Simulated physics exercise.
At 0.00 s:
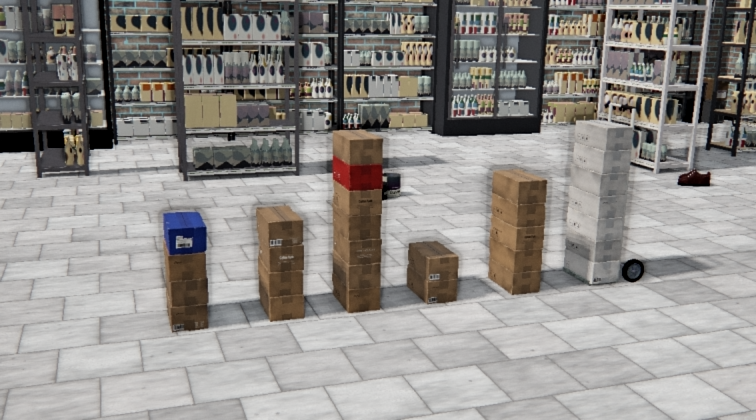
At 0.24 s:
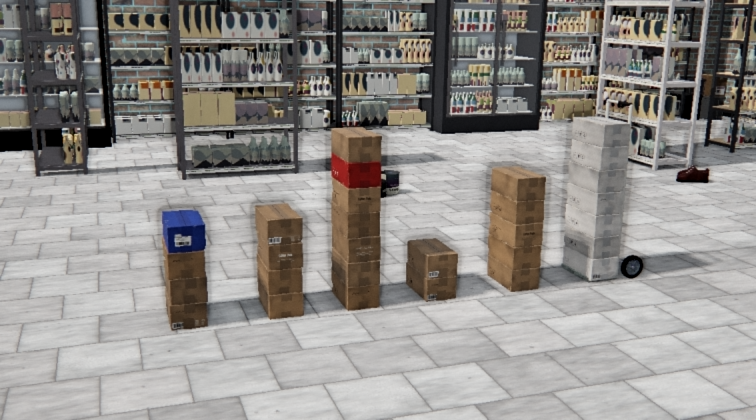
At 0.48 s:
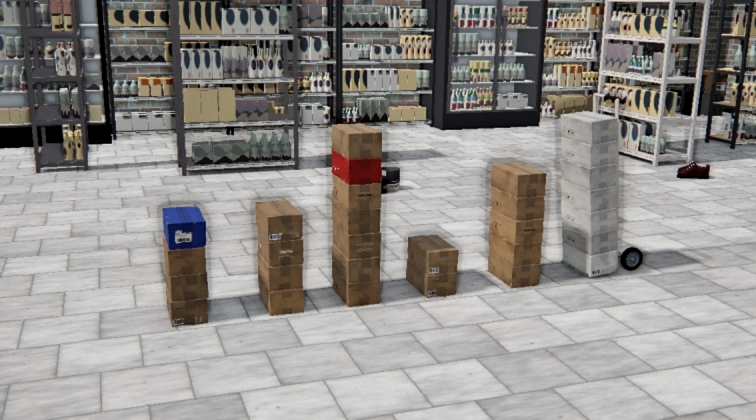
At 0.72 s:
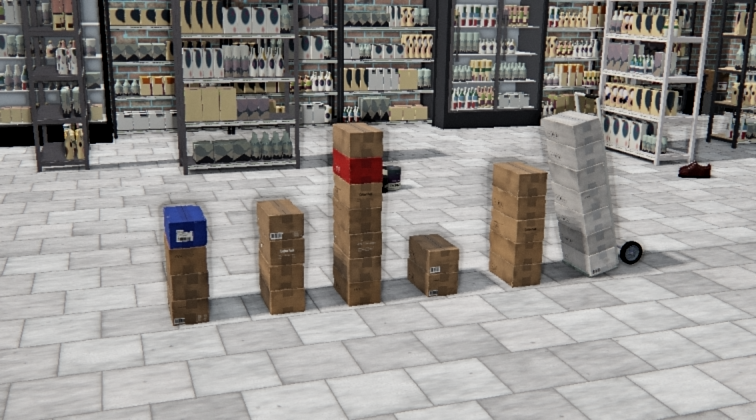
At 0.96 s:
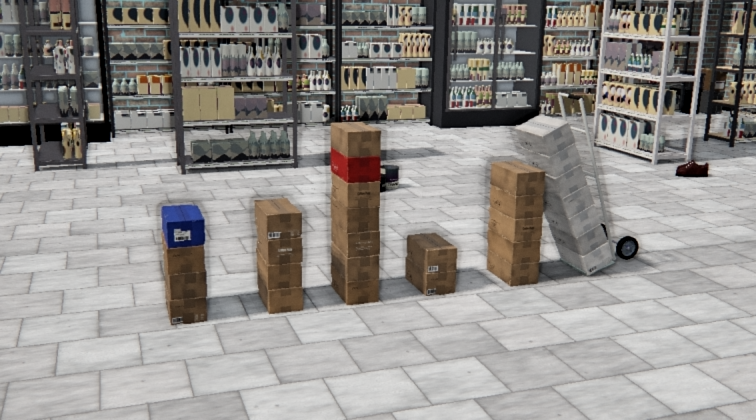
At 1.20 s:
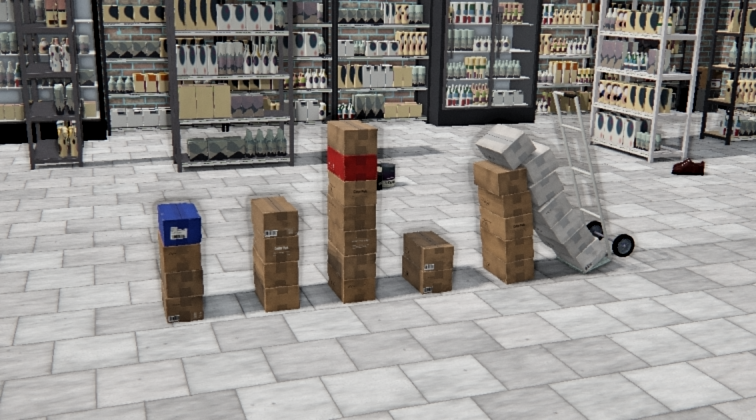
In a shop aisle, a hand truck tilted forward to the left with its tall stack of pale boxes, which leaned further until its upper boxes slid against the nearest brown pile and shifted it slightly.
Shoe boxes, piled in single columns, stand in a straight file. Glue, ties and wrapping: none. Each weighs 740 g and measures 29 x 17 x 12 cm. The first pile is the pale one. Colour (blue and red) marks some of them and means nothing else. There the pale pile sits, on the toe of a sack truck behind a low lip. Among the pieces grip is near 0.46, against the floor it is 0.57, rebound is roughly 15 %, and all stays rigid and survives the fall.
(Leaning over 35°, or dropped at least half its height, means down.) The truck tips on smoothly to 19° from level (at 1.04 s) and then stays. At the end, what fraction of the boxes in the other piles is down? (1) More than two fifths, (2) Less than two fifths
Less than two fifths (2).
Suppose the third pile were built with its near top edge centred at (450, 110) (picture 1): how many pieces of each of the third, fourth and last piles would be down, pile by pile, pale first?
You'd get third 8, fourth 6 and last 4.
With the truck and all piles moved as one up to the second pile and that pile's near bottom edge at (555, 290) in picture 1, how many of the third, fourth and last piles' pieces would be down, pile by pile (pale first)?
Down per pile: Third 0; fourth 0; last 0.
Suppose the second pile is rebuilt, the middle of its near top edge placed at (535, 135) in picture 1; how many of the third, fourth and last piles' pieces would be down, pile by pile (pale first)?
Down by pile: Third 0, fourth 0, last 0.
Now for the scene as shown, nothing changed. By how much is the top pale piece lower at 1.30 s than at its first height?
10 cm lower.
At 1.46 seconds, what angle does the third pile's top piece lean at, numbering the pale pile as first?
Measured from upright, roughly 0°.
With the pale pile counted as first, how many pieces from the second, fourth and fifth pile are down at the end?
Pieces by pile: Second 4, fourth 0, fifth 0.
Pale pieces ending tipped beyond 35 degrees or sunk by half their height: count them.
Exactly 7 pale pieces do.
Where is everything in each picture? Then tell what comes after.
In the first frame (each place is the centre of the face we see best), truck frame 0° forward; blue box (188, 241); red box (366, 178); the others all in place.
In the second frame, truck frame 1° forward; blue box (187, 239).
In the third frame, truck frame 6° forward, top of the pale pile leaning 6°; blue box (187, 236); the others all in place.
In the fourth frame, truck frame (602, 133) 13° forward, top of the pale pile leaning 14°; blue box (188, 235); the others all in place.
In the fifth frame, truck frame (588, 133) 19° forward, top of the pale pile leaning 25°; blue box (186, 234); the others all in place.
In the sixth frame, truck frame (583, 131) 19° forward, top of the pale pile leaning 39°; blue box (183, 232); red box (361, 168); steepest lean 6°, the box at (519, 227); 5 have shifted.
By 1.30 s, 7 of the pale pile down; none of the 22 other boxes down, 5 disturbed.
By 1.62 s, 7 of the pale pile down; 4 of the 22 other boxes down.
When it is over (3.0 s), 7 of the pale pile down; 4 of the 22 other boxes down; red box unmoved; blue box unmoved. That is 18 per cent. In pixels of the last frame, middles, red box near (351, 162), blue box near (179, 224).
